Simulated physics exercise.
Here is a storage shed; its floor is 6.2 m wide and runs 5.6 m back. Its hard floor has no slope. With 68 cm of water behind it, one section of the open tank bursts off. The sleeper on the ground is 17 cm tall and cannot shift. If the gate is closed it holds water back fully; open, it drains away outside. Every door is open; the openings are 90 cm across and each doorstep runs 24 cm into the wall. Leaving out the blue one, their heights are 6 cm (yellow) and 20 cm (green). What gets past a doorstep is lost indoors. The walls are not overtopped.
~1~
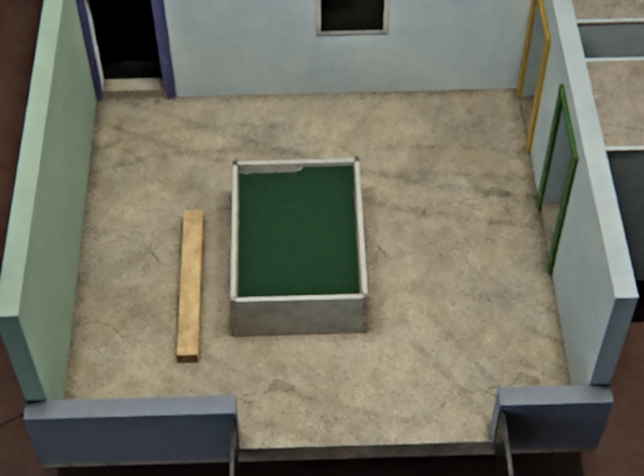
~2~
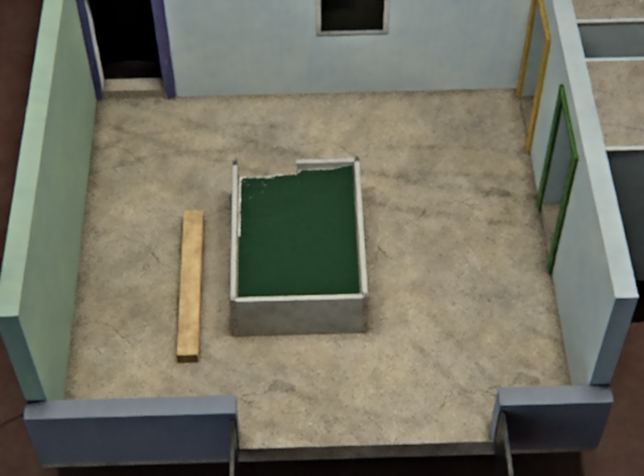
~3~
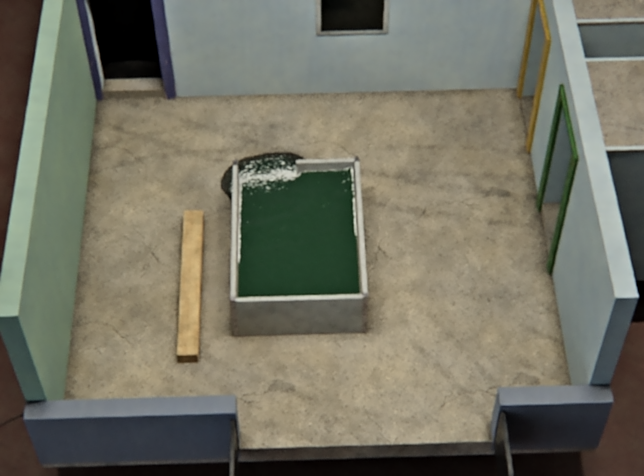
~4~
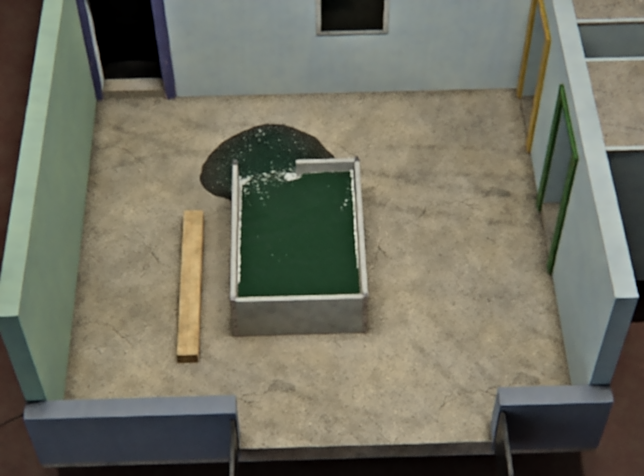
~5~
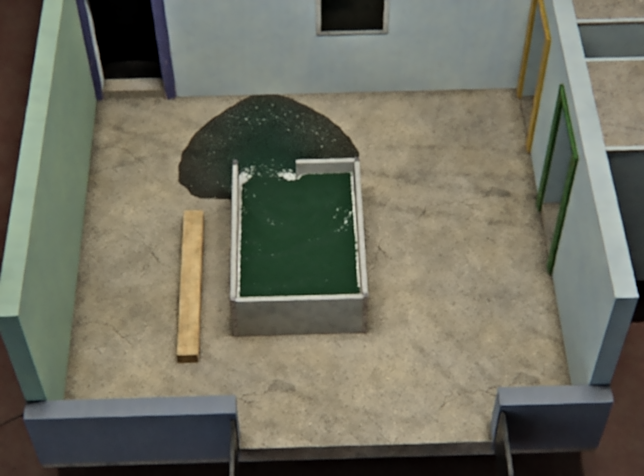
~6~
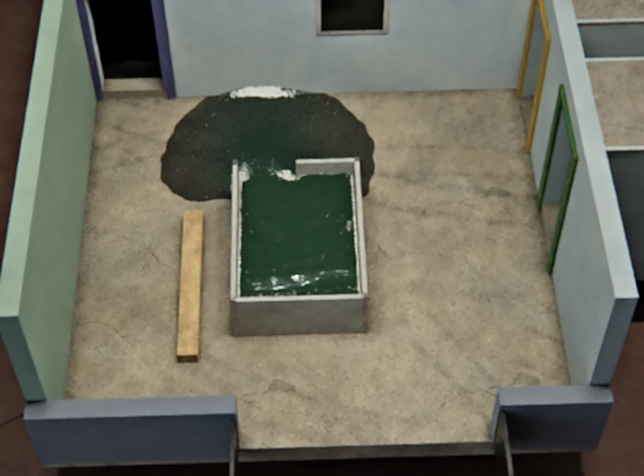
The footage shows an open tank of green water in a shed beside a wooden beam; part of its far side breaks away, and water pours out, spreading in a widening dark pool across the floor to the back wall.
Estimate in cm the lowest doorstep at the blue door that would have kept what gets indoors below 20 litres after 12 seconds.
About 22 cm.
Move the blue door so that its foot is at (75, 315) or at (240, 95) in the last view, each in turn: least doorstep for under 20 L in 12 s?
Roughly 7.0 and 27 cm.
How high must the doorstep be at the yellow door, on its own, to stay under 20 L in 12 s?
Roughly 13.5 cm at yellow.
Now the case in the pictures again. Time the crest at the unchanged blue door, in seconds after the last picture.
At about 2.4 s.
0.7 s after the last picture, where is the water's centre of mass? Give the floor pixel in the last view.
Near (285, 221).
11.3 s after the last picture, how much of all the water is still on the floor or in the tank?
Some 82 per cent remains.
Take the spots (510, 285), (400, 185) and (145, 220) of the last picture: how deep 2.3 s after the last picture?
About 0, 0 and 3 cm.
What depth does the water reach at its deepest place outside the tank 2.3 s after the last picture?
Up to some 30 cm.
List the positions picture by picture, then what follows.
Still water, 68 cm deep, in the open tank at (298, 231); the blue door at (126, 48) is dry, in the first picture.
The gap is on the far side, the front 0.3 m out at a hidden place; the back of the open tank holds 68 cm, in the second picture.
The front is at (262, 159), 0.8 m from the gap on the far side; 0.7 m2 of floor is wet, 68 cm left at the back, in the third picture.
Water pours out on the far side and has run 1.4 m, to (270, 128); about 7 cm deep outside, 68 cm at the back, in the fourth picture.
The front is at (258, 98), 2.0 m from the gap on the far side; 3.1 m2 of floor is wet, 68 cm left at the back, in the fifth picture.
The gap is on the far side, the front 2.1 m out at (217, 96); the back of the open tank holds 61 cm; the blue door at (126, 48), 2.8 m from the gap, is still 0.9 m from the nearest water, in the sixth picture.
Then, 0.7 s after the last picture water covers 20 % of the floor, deepest (34 cm) near (258, 95); 14 cm at the blue door, 0 litres in over its 16 cm doorstep.
Then, 2.3 s after the last picture water covers 40 % of the floor, deepest (30 cm) near (110, 99); 23 cm at the blue door, 26 litres in over its 16 cm doorstep.
Then, 11.3 s after the last picture water covers 95 % of the floor, deepest (9 cm) near (557, 333); 7 cm at the blue door, 54 litres in over its 16 cm doorstep.
At the blue door as built, the water peaked near 23 cm, 2.3 s after the last picture.
Run again over the same 12 s with other heights there, 38 litres in over 18 cm, 13 litres over 24 cm. The limit of 20 litres is kept from about 22 cm up.
